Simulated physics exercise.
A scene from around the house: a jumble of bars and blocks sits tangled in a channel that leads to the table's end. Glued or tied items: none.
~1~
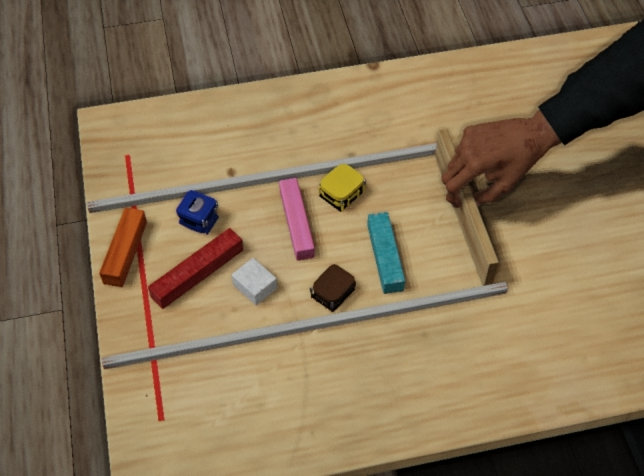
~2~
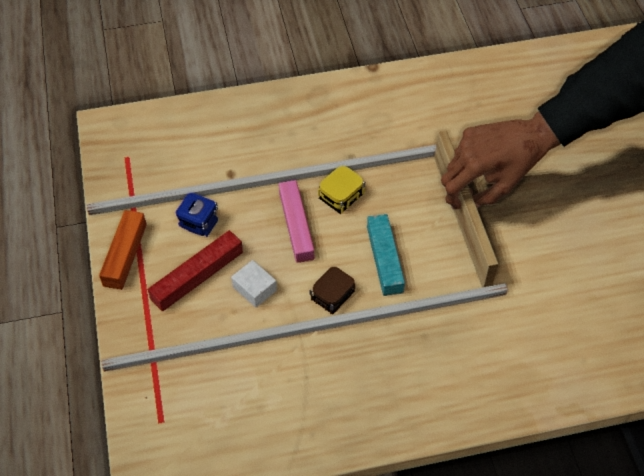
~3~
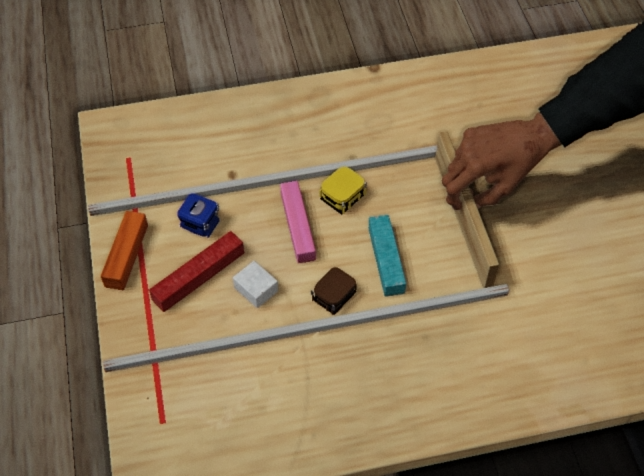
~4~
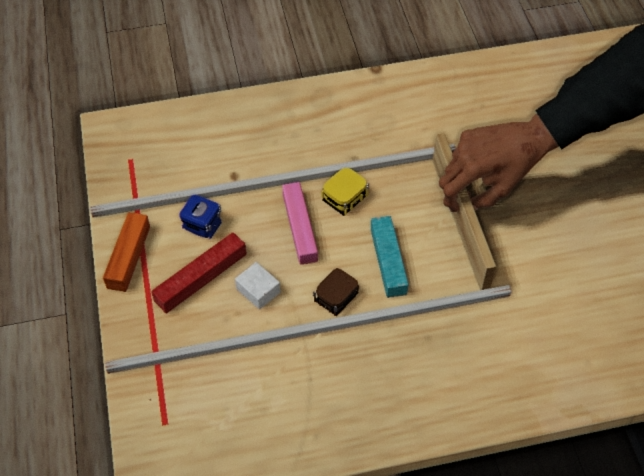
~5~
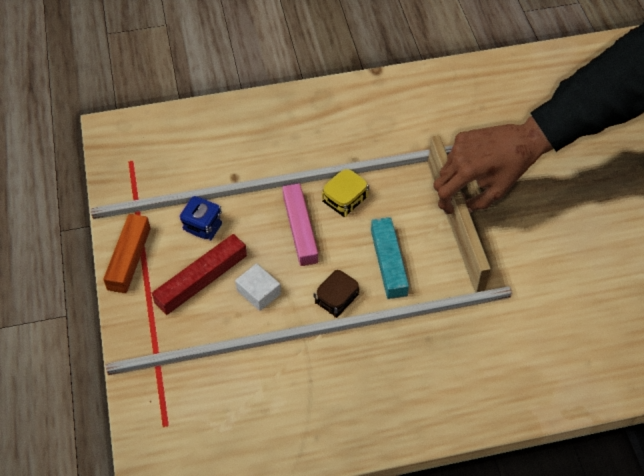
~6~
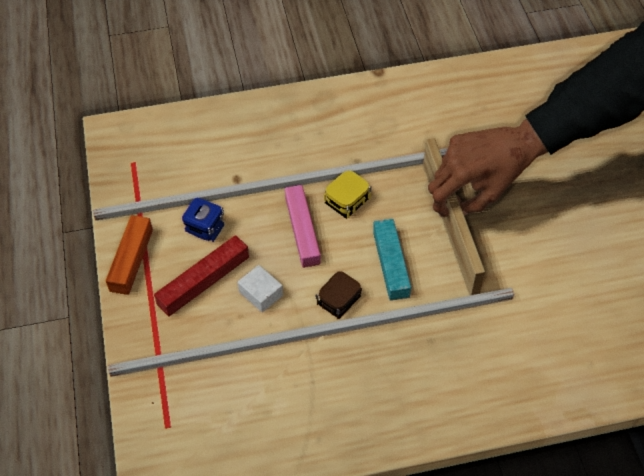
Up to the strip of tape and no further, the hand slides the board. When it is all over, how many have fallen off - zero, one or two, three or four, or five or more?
Most likely, three or possibly four will tumble down.
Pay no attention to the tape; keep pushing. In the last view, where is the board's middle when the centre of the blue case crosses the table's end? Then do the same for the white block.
Near (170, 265), then near (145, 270).
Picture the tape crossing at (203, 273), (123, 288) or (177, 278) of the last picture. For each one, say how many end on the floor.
Try by try, 0, 6 and 1.
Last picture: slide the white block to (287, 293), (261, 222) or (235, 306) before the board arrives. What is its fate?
The white block does not fall; comes down; comes down.
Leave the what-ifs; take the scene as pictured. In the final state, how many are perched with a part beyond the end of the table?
It's 3.
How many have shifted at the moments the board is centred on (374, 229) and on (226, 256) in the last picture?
First 2, after that 8.
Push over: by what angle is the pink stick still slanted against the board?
About 15°.
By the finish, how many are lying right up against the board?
That makes 2.
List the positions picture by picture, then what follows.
Orange stick (124, 247); red bar (197, 268); blue case (197, 213); board (465, 206); tape (143, 275), in the first picture.
Red bar (197, 270); turquoise bar (385, 254), in the second picture.
Blue case (198, 216); yellow case (343, 190), in the third picture.
Orange stick (127, 251); brown case (337, 292), in the fourth picture.
Red bar (201, 274); pink stick (300, 224), in the fifth picture.
Orange stick (130, 254); red bar (203, 275); blue case (203, 220); board (452, 215); tape (149, 283), in the sixth picture.
Soon after, none off yet; orange stick at rest near (130, 254); red bar at rest near (203, 275); blue case at rest near (203, 220).
After that, none off yet; orange stick at rest near (130, 254); red bar displaced a little near (183, 282); blue case displaced a little near (187, 224).
And then, none off yet; orange stick displaced a little near (93, 263); red bar displaced about its own width near (115, 305); blue case displaced well along near (118, 246).
In the end, the number that fall off is three or four; gone, blue case, red bar and orange stick.
